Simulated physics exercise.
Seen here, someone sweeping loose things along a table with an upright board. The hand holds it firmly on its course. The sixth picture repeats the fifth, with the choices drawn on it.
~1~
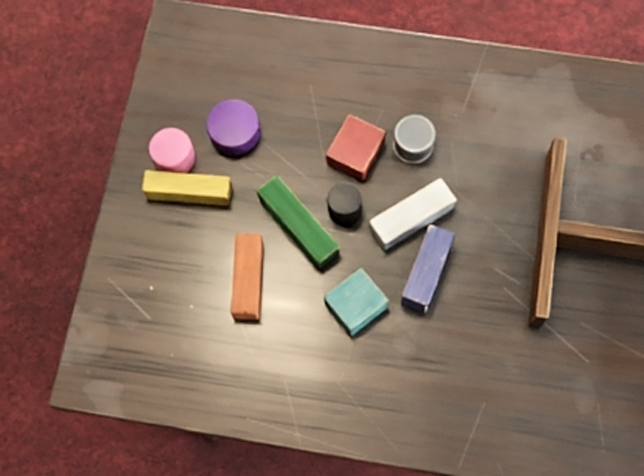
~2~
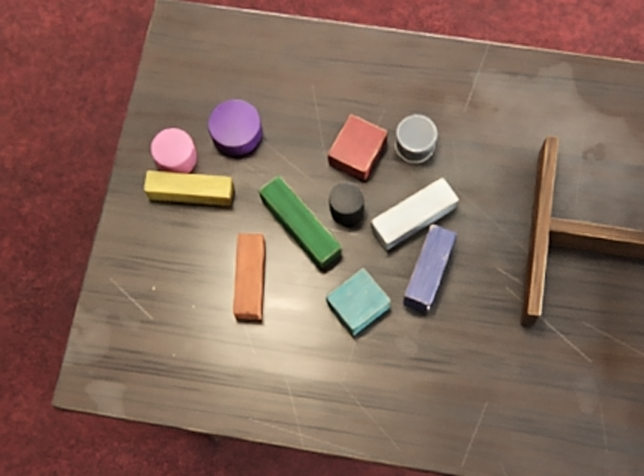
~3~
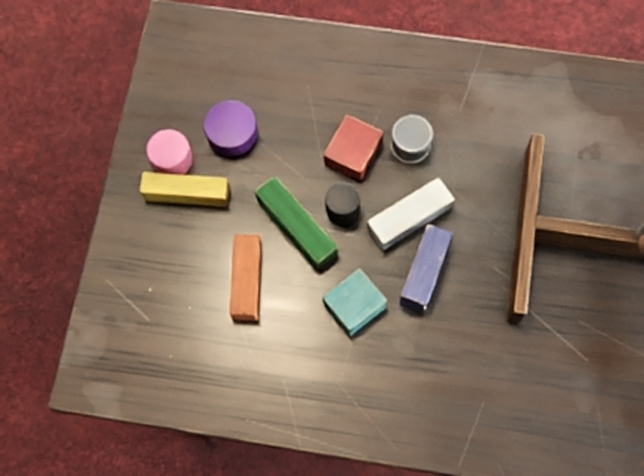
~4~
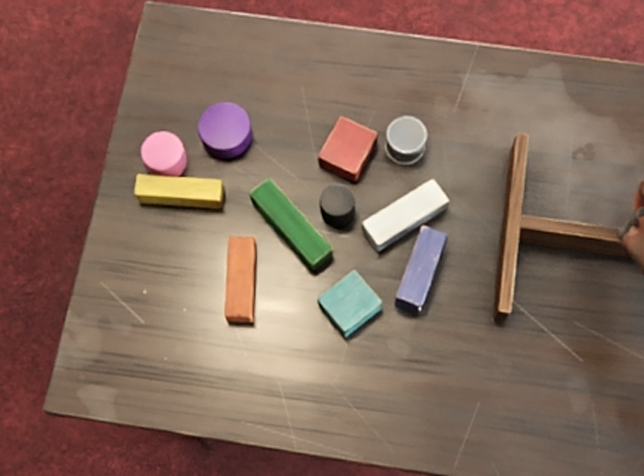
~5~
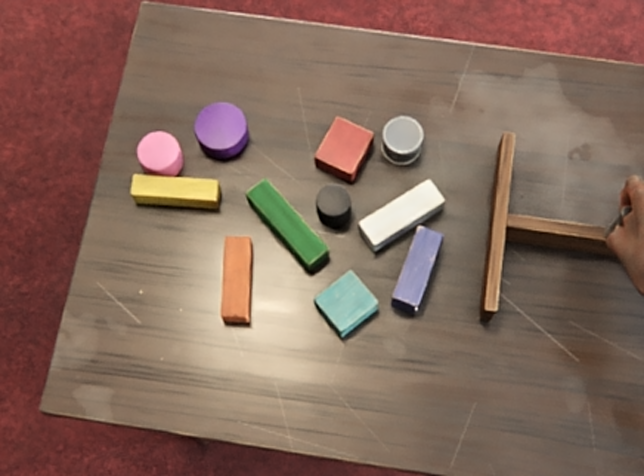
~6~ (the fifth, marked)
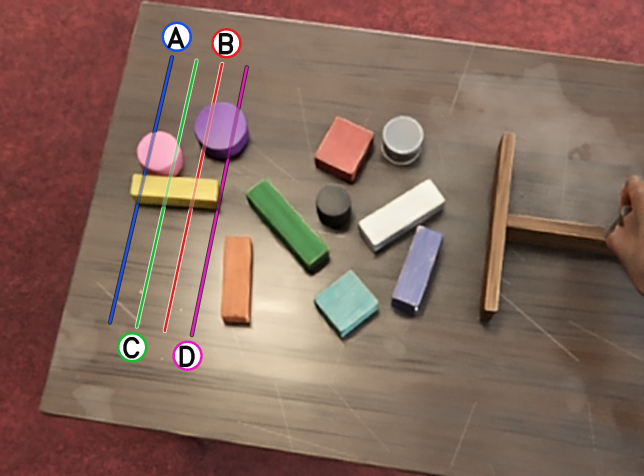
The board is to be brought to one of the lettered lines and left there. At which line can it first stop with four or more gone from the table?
Line A.
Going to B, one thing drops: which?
It is the yellow bar.
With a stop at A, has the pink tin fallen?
Yes.
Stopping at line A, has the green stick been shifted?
Yes.
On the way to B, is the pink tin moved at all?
Yes.
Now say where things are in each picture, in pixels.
In the first frame, black tin (345, 204); turquoise block (356, 302); purple tin (233, 128).
In the second frame, board (544, 223); white stick (414, 214).
In the third frame, board (529, 221); orange bar (246, 277).
In the fourth frame, board (514, 220); blue bar (420, 270).
In the fifth frame, board (500, 219); yellow bar (176, 192); grey tin (402, 141); black tin (334, 206).
On the marked copy, A at (142, 184); B at (195, 191); C at (168, 187); D at (221, 195).
Taking A. A third of the way, board (368, 200); grey tin (354, 126); turquoise block (288, 303).
Two thirds of the way, board (239, 182); yellow bar (108, 188); pink tin (158, 153).
When it is over, board (139, 168); green stick over the edge; pink tin over the edge; five fallen.
As for the rest, B drops only one; C drops only three; D drops none.
